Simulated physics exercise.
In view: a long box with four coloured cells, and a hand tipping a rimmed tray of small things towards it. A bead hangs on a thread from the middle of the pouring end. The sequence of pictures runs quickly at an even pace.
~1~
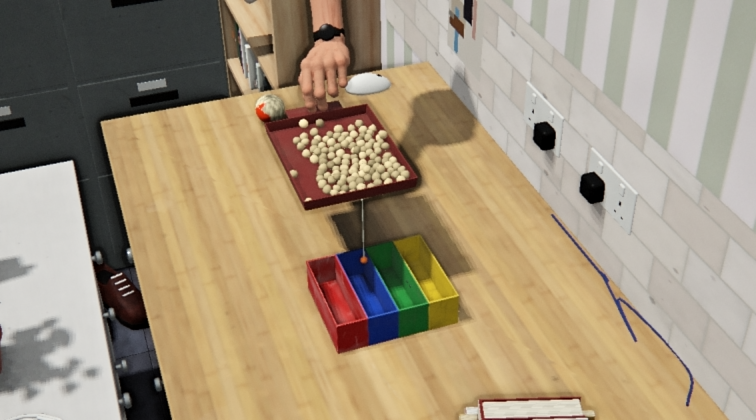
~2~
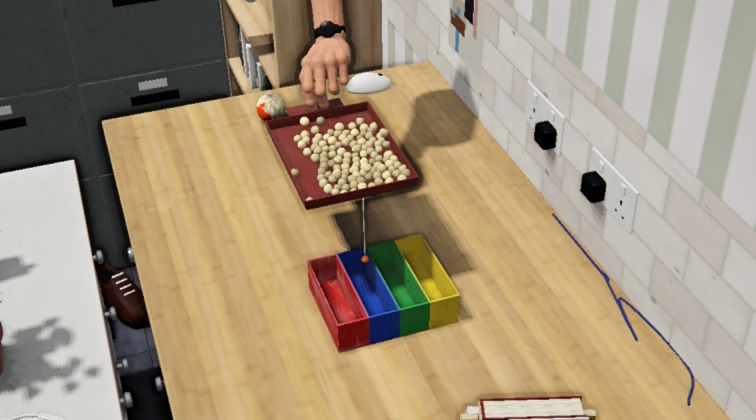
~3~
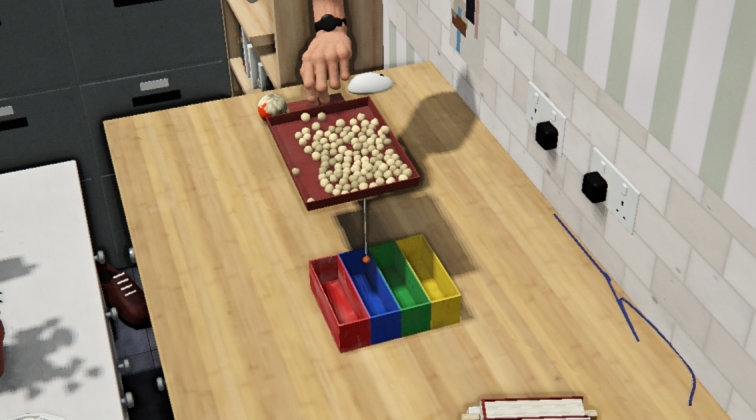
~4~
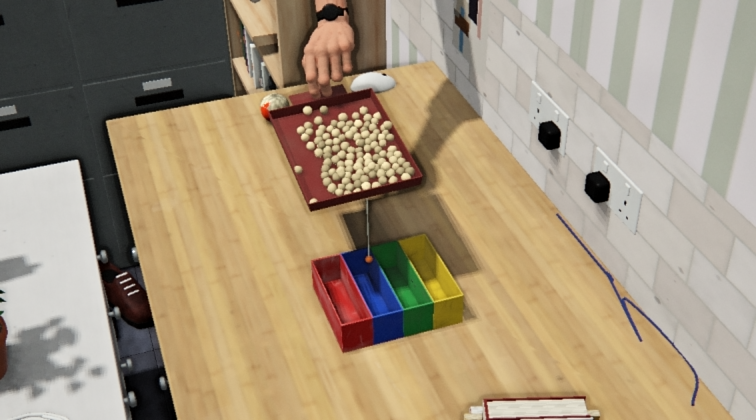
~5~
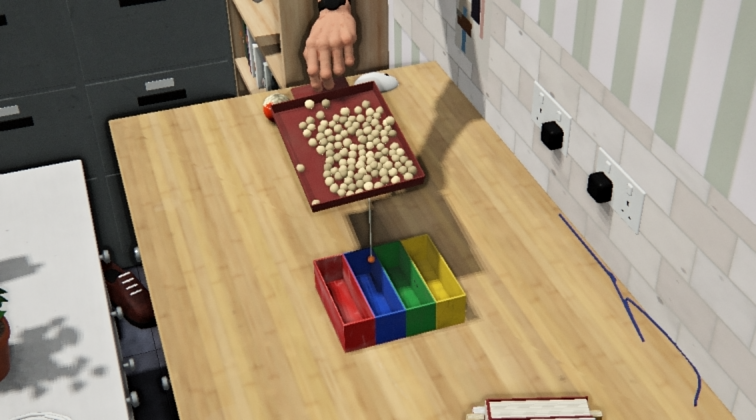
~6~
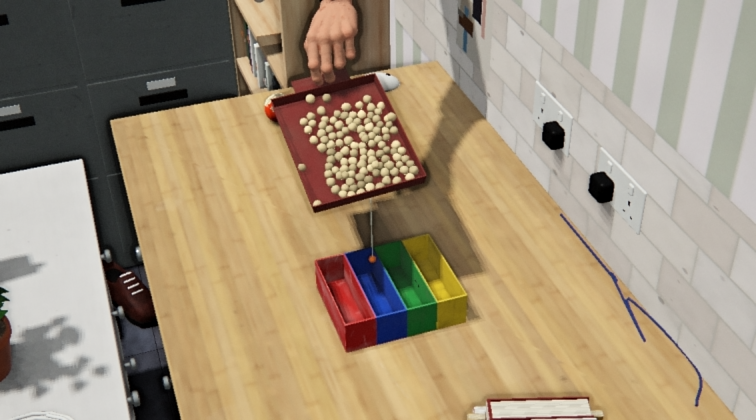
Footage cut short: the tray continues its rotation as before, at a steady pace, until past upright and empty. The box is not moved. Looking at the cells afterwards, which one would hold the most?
The red cell would hold the most.
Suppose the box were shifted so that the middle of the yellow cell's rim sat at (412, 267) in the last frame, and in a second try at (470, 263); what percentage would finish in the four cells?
First case: Some 90 %; second case: Some 20 %.
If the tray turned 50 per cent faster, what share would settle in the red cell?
Close to 40 in a hundred.
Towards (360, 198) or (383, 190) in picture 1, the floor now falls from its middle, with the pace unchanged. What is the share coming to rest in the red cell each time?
Around 20 per cent first, around 10 per cent next.
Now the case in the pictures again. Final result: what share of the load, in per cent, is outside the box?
I'd say around 30 per cent.
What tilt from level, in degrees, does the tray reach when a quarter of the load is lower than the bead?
That would be about 110 degrees from level.
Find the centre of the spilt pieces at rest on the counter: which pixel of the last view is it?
Roughly at (299, 337).
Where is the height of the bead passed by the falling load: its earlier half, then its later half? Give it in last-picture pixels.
Earlier half at (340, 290), later half at (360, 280).
Just after the last frame, tray tipped steeply; almost all on the tray; just a few in the red cell; just a few in the blue cell.
A moment on, tray tipped right over; almost all on the tray; just a few in the red cell; just a few in the blue cell.
Further on, tray tipped past a quarter turn; roughly half in the red cell; roughly a quarter in the blue cell; about a tenth in the green cell; just a few in the yellow cell; roughly a third falling or outside the box.
When it is over, tray tipped past a quarter turn; roughly half in the red cell; roughly a quarter in the blue cell; about a tenth in the green cell; just a few in the yellow cell; roughly a third outside the box.
